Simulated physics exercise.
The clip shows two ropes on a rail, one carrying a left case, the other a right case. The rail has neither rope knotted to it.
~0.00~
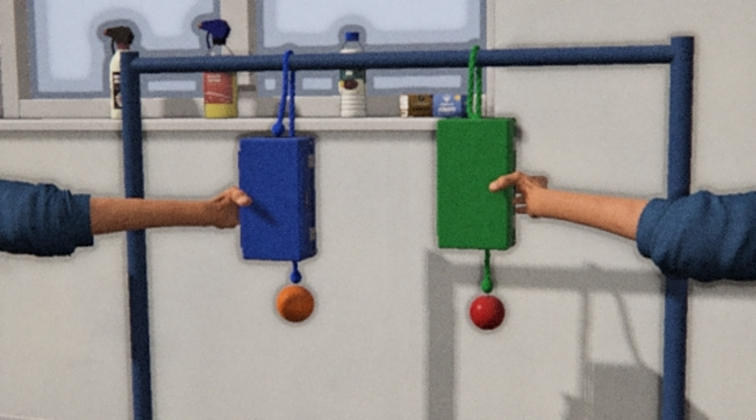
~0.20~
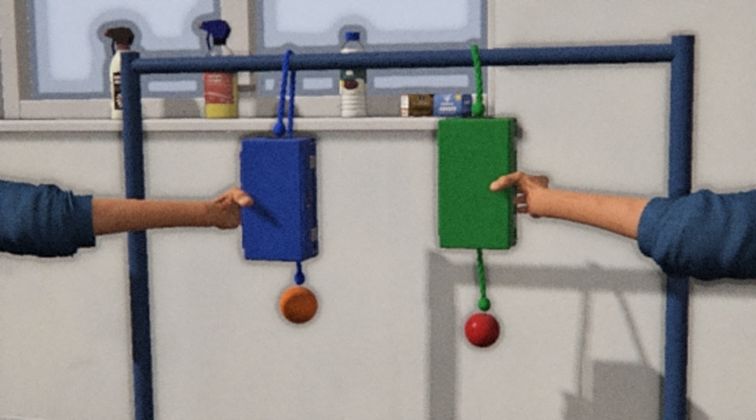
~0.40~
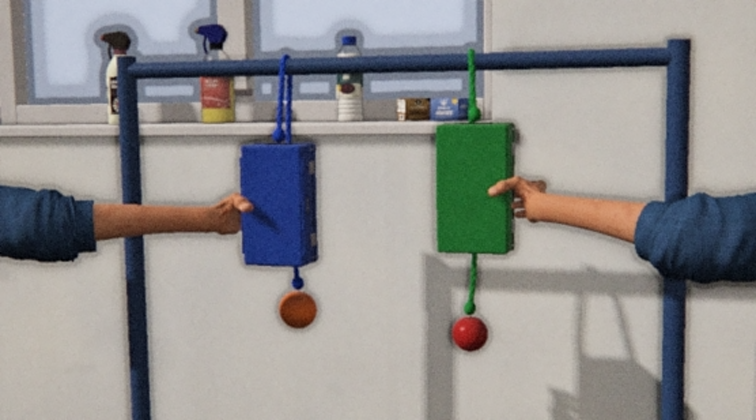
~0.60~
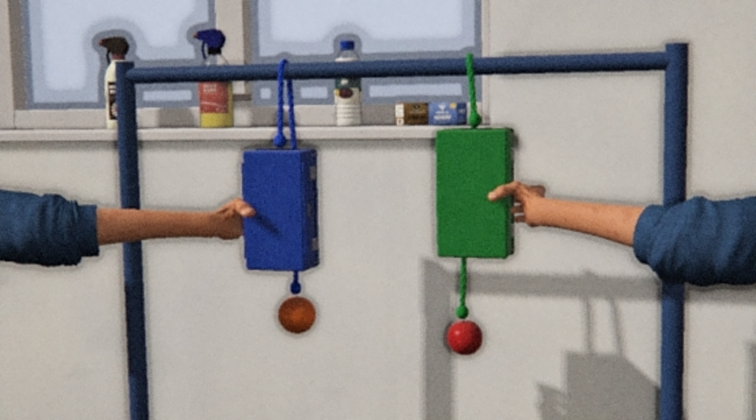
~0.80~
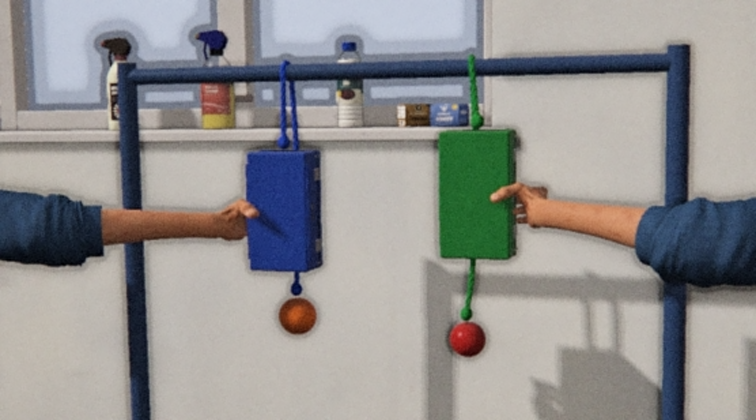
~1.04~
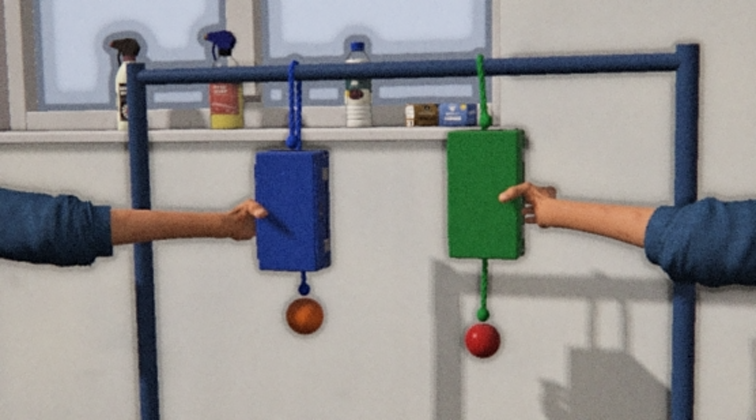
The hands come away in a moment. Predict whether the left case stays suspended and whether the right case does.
My prediction: The left case falls, the right case falls.
Around 1.66 s, left case on the floor; right case on the floor.
Finally, left case on the floor; right case on the floor. The left case runs down to the floor and the right case drops.
